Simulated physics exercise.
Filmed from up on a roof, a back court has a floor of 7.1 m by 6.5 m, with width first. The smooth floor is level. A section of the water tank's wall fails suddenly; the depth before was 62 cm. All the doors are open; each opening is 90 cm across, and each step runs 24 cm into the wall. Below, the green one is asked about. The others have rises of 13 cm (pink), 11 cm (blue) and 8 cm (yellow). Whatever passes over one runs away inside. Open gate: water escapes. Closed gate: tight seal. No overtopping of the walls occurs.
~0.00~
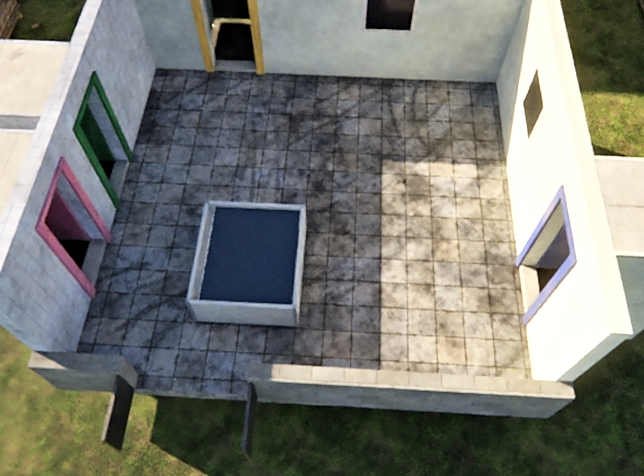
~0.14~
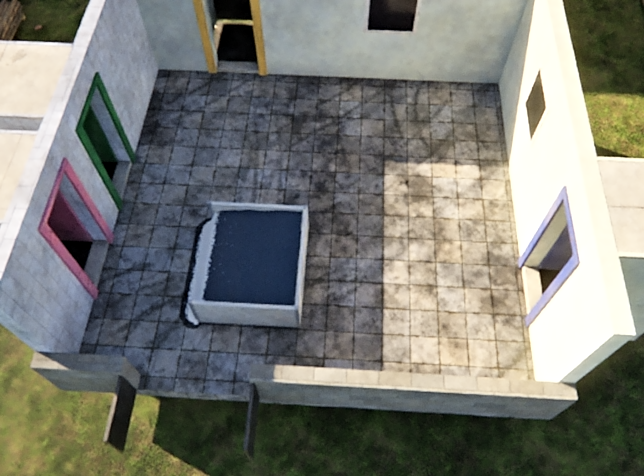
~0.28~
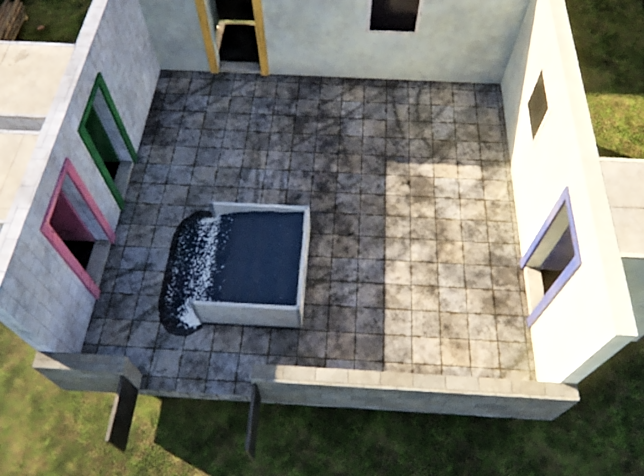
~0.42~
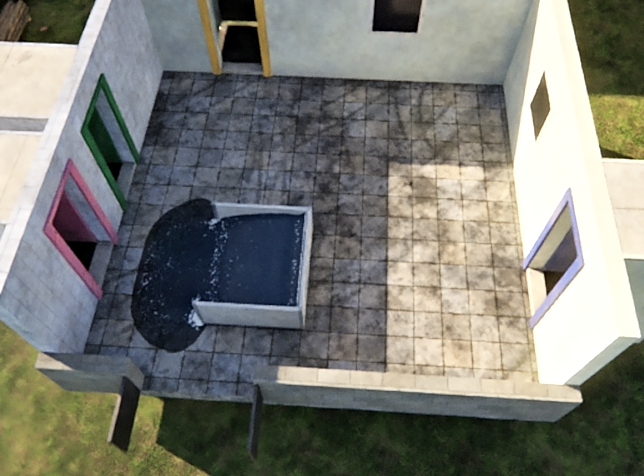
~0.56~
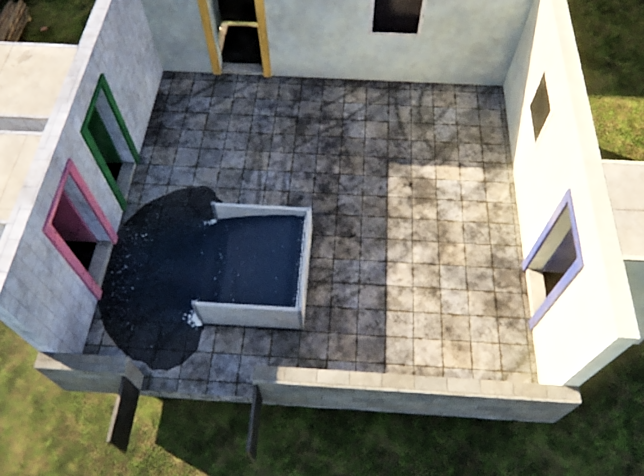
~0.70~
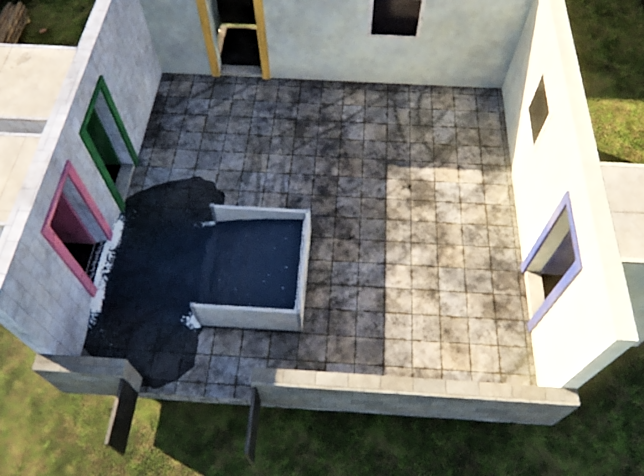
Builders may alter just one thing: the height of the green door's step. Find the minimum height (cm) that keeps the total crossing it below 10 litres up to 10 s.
The minimum is roughly 14 cm.
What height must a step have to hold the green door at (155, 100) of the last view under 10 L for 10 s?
6.0 cm.
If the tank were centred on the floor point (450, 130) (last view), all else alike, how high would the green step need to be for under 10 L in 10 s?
In that case about 13.0 cm.
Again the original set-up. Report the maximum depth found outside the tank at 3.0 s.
I'd estimate roughly 22 cm.
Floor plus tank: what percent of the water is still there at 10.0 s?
Around 70 in a hundred parts remain.
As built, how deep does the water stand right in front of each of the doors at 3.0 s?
In cm: Green 11, pink 19, blue 0, yellow 3.
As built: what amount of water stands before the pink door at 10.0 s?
Depth: Near 3.0 cm.
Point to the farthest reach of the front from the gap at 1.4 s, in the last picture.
I'd put the front's tip around (142, 146).
After 1.4 s water covers 15 % of the floor, deepest (39 cm) near (106, 269); 16 cm at the green door, 5 litres in over its 8 cm step.
After 3.0 s water covers 30 % of the floor, deepest (22 cm) near (77, 372); 11 cm at the green door, 38 litres in over its 8 cm step.
After 10.0 s water covers 80 % of the floor, deepest (6 cm) near (510, 180); 3 cm at the green door, 42 litres in over its 8 cm step.
At the green door as built, the water arrived by 0.9 s and peaked near 17 cm at 1.6 s.
With a step of 12.5 cm, 16 litres would have come in within the 10 s; with 16.5 cm, 4 litres. So under 10 litres takes about 14 cm.
